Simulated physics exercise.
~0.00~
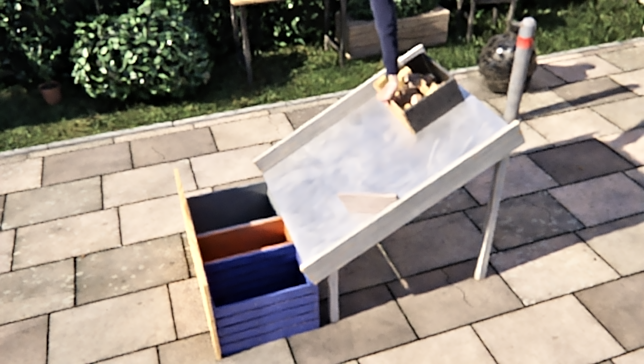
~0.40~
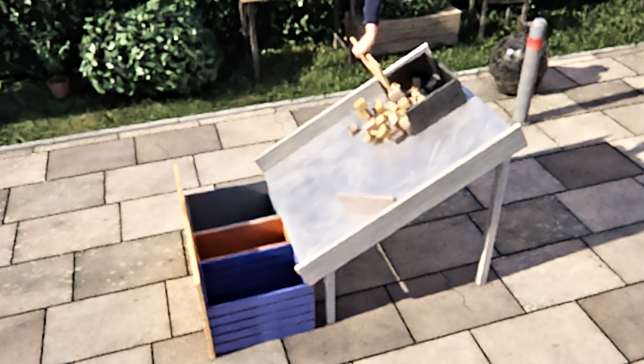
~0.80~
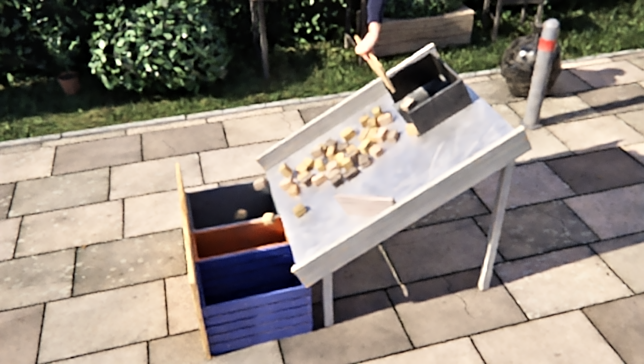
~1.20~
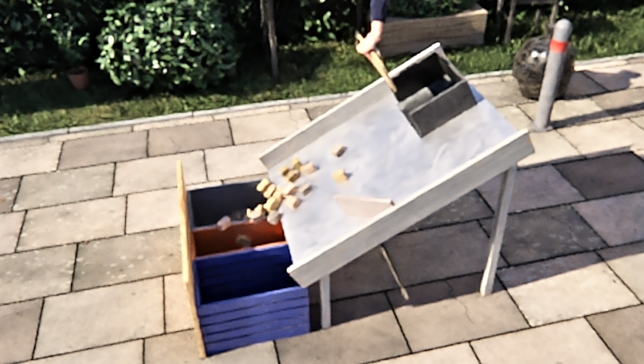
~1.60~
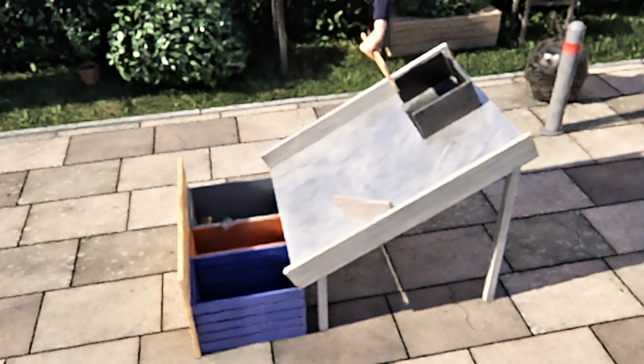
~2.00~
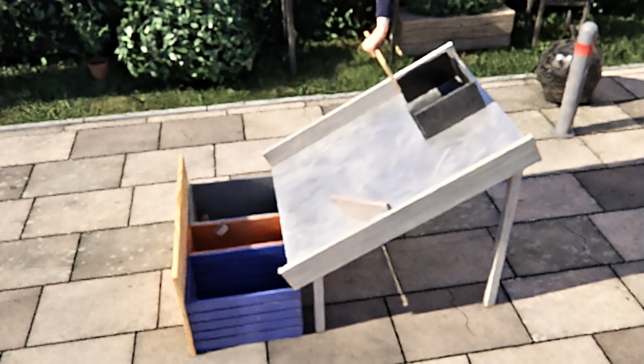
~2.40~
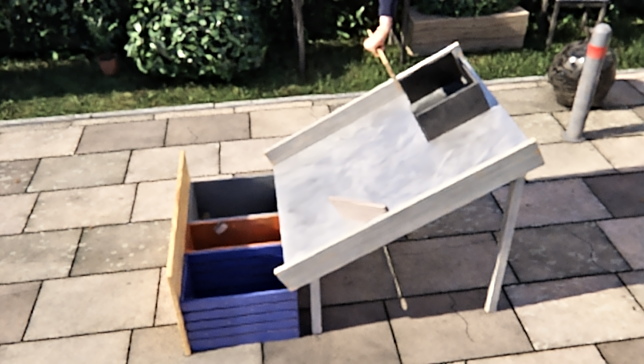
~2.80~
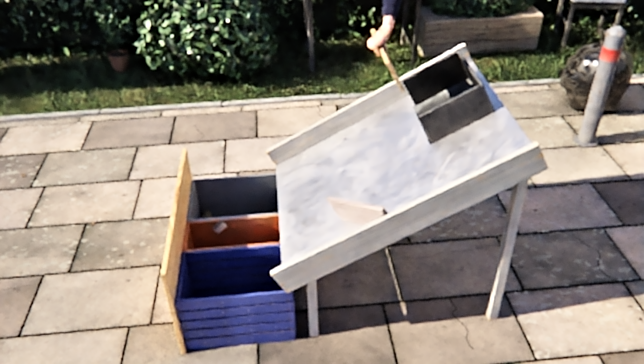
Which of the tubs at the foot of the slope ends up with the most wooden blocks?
The grey tub at the back gets the most, as the blocks run down the far side of the slope and mostly drop off there.
